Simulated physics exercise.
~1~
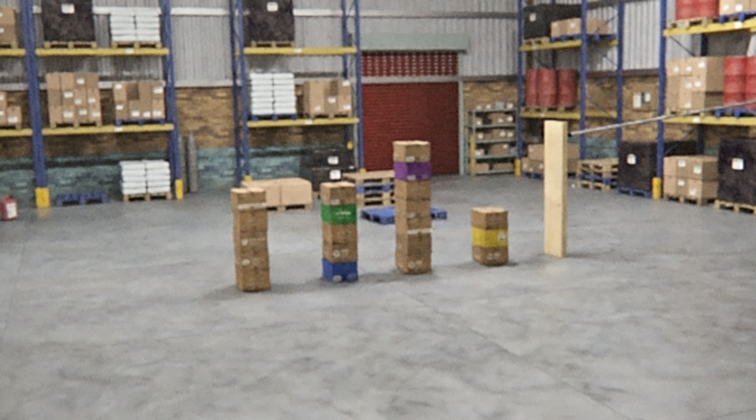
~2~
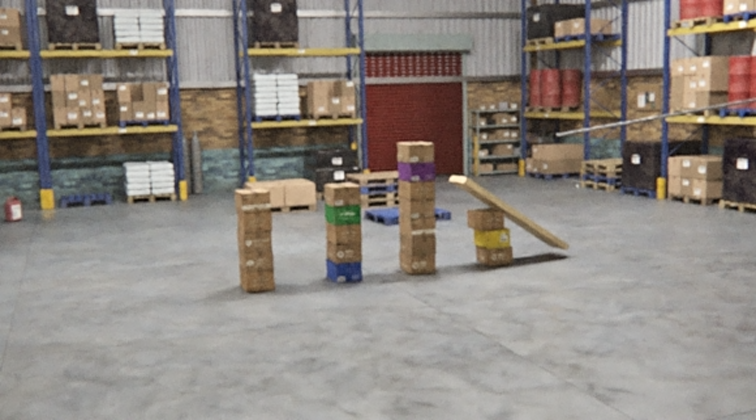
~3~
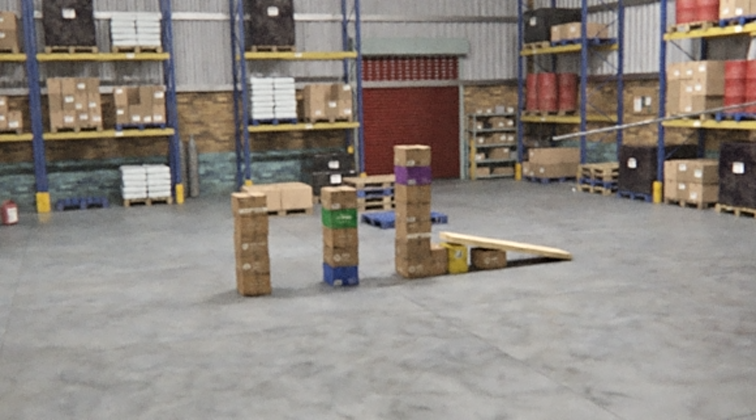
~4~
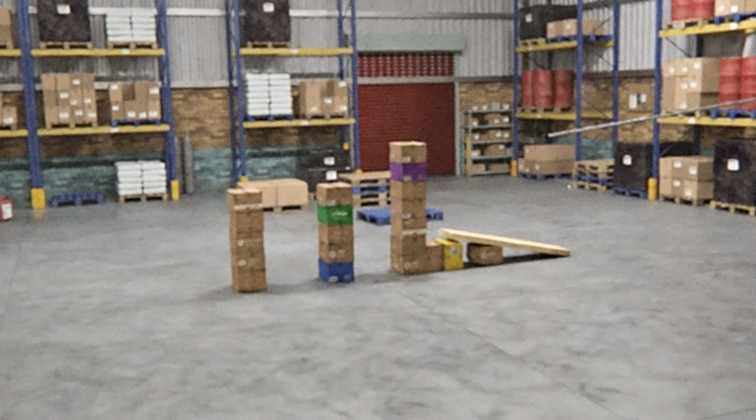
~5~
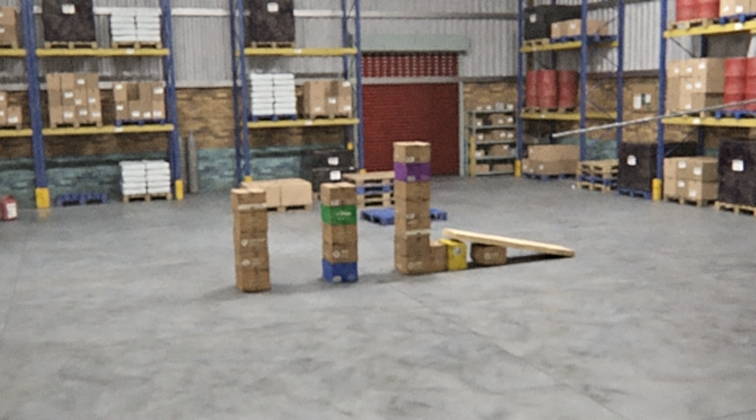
A wooden board tips left onto the shortest carton stack, toppling it beside three standing stacks.
